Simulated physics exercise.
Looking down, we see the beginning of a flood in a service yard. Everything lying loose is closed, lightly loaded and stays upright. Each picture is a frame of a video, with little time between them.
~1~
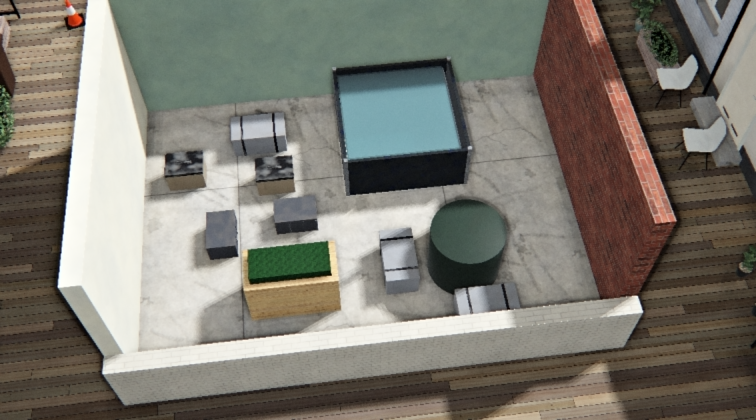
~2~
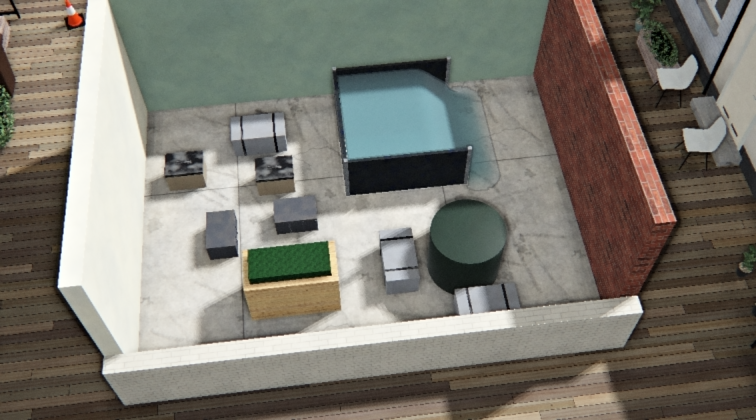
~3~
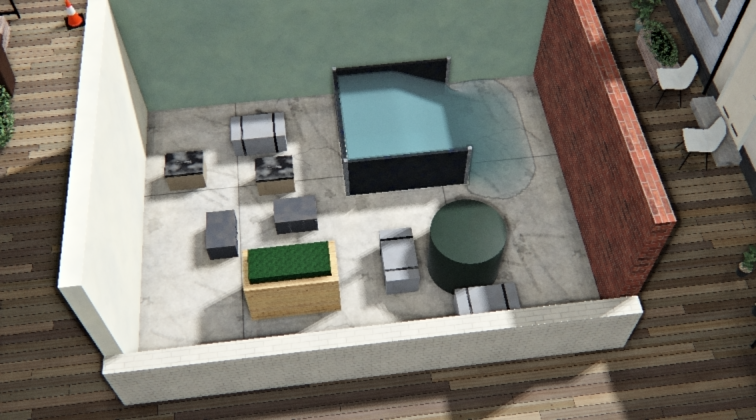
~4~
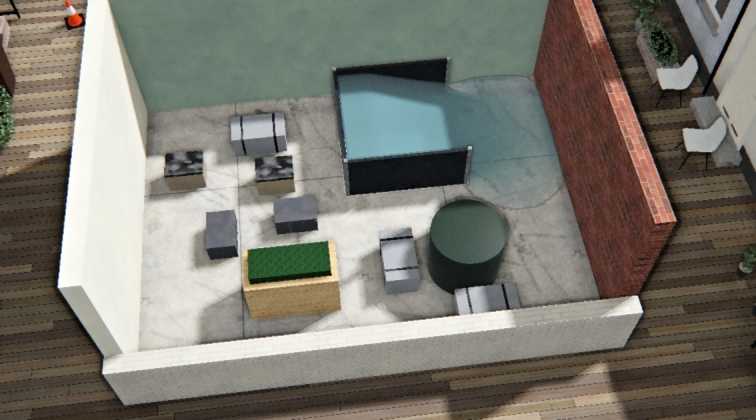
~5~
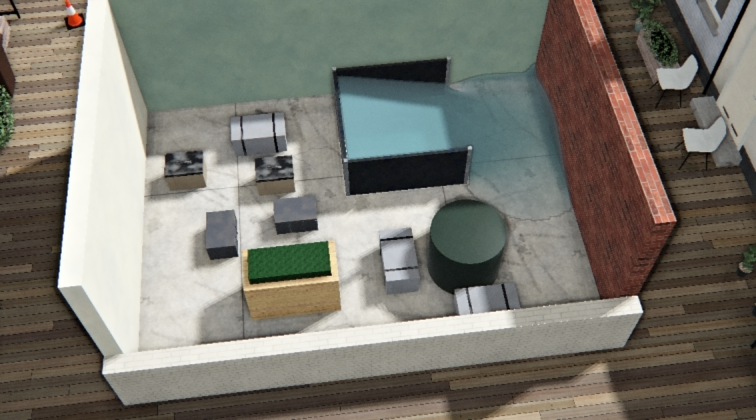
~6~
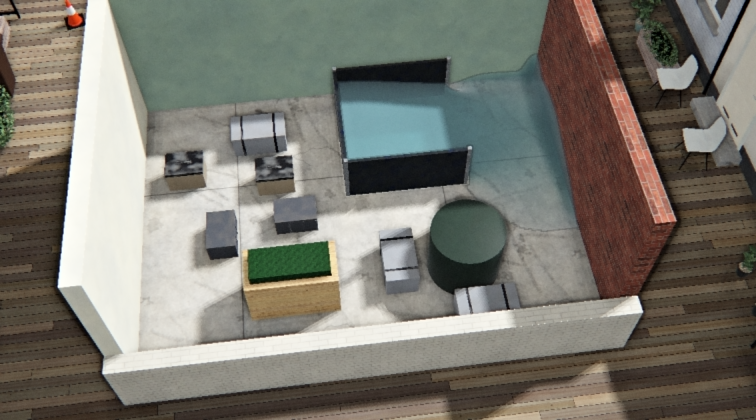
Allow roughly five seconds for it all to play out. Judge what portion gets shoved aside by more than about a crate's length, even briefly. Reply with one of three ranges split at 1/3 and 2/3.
Under 1/3.
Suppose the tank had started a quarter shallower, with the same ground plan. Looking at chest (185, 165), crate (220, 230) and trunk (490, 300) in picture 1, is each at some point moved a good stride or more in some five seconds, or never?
The first one: Doesn't reach it. The second: Doesn't reach it. The third: Reaches it.
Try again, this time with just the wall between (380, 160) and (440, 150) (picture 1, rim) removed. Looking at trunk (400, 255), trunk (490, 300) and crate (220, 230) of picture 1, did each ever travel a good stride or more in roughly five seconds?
Taking them one at a time, the first gets shoved clear, the second gets shoved clear and the third gets shoved clear.
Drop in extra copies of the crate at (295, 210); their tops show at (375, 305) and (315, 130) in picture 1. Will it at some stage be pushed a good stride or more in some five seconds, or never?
Sequence: Scarcely shifts; scarcely shifts.
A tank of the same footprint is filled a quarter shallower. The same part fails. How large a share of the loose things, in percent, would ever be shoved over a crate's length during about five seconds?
I'd say somewhere about 10 percent.
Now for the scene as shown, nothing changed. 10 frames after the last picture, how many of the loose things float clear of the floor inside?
I get 0.
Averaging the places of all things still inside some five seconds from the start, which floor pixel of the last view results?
I'd say roughly (276, 208).
A moment on, 0 of 7 are well off their spots; 0 afloat.
Next, 0 of 7 are well off their spots; 0 afloat.
Later, 1 of 7 are well off their spots; 0 afloat.
In the end, 2 of 7 are well off their spots, and 2 have been at some point; 2 afloat.
